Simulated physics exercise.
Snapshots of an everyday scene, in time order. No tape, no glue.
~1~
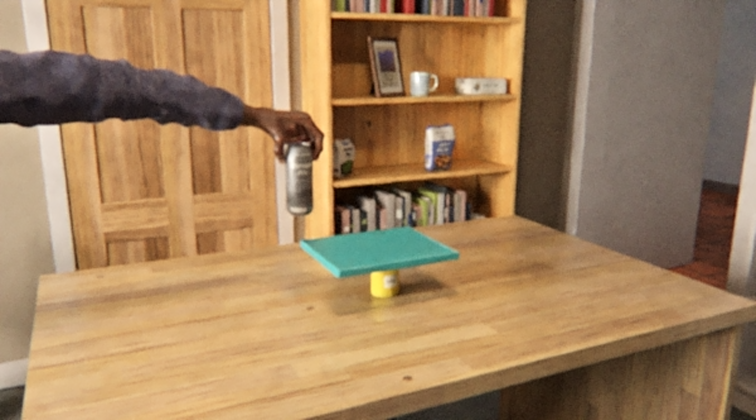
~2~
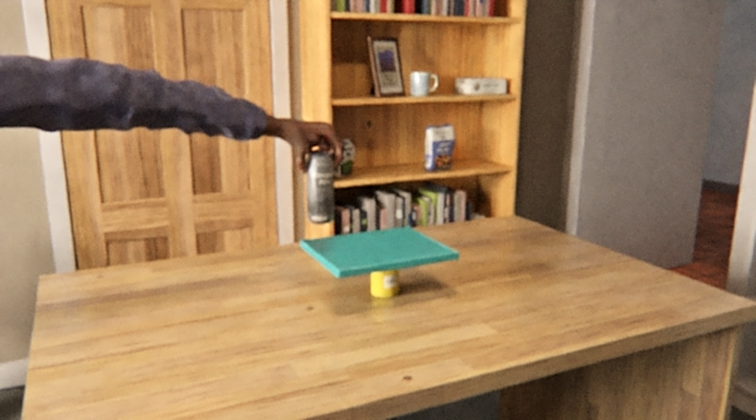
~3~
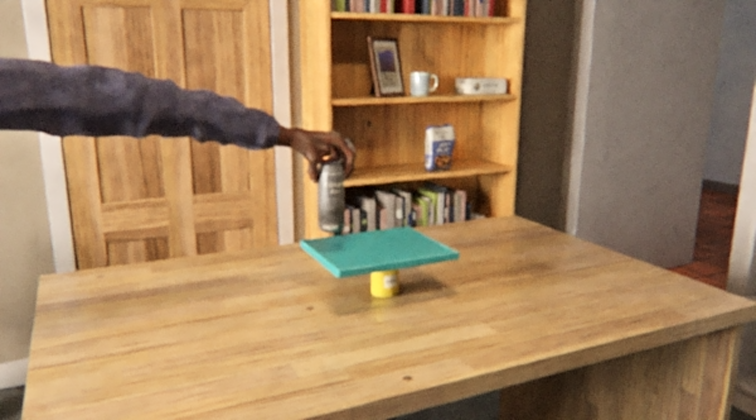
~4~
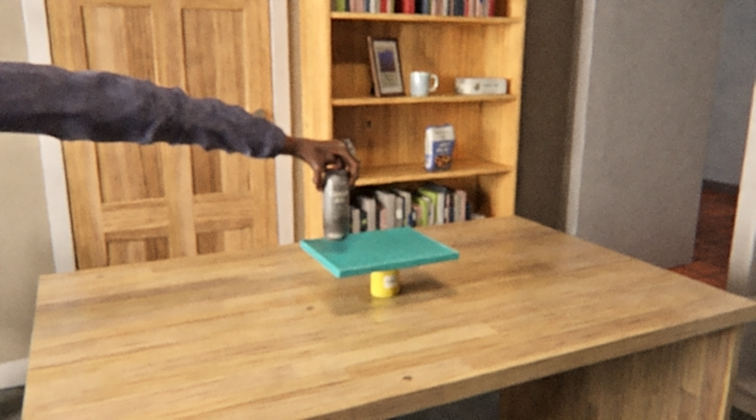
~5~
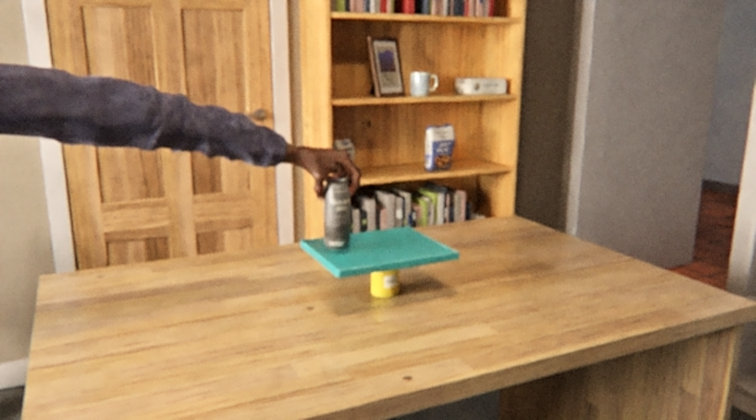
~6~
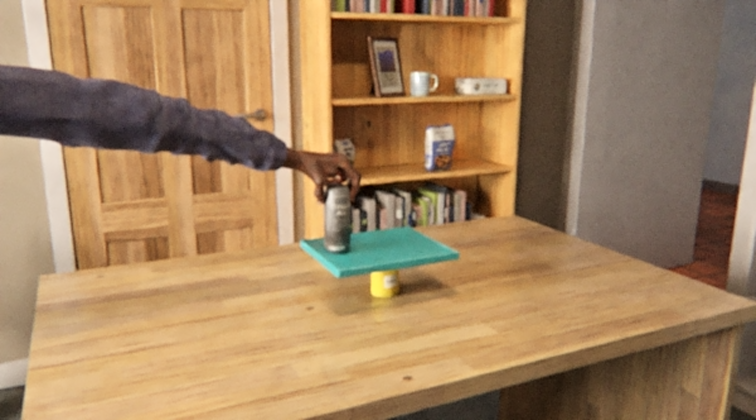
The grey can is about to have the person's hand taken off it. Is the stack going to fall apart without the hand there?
My guess is it moves out of place.
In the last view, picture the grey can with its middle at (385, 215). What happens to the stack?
Result: The stack stays stable.
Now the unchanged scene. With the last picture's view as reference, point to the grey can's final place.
Look around (278, 303) in the final frame.
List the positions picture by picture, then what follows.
The first picture shows still above its spot; grey can (299, 179).
The second picture shows still above its spot; grey can (320, 188).
The third picture shows still above its spot; grey can (331, 198).
The fourth picture shows still above its spot; grey can (336, 206).
The fifth picture shows still above its spot; grey can (337, 214).
The sixth picture shows in place under the hand; grey can (337, 219).
Then, 0.30 s on from there, grey can now fallen; turquoise lid turned 32° from how it was put.
Then, 0.40 s on from there, turquoise lid turned 50° from how it was put.
Then, 0.50 s on from there, turquoise lid turned 40° from how it was put.
Then, 0.90 s on from there, turquoise lid turned 34° from how it was put.
In the end, fallen, grey can; moved from the start, turquoise lid; yellow jar unmoved. At the end, from the last picture's camera, grey can near (279, 303). The stack gives way.
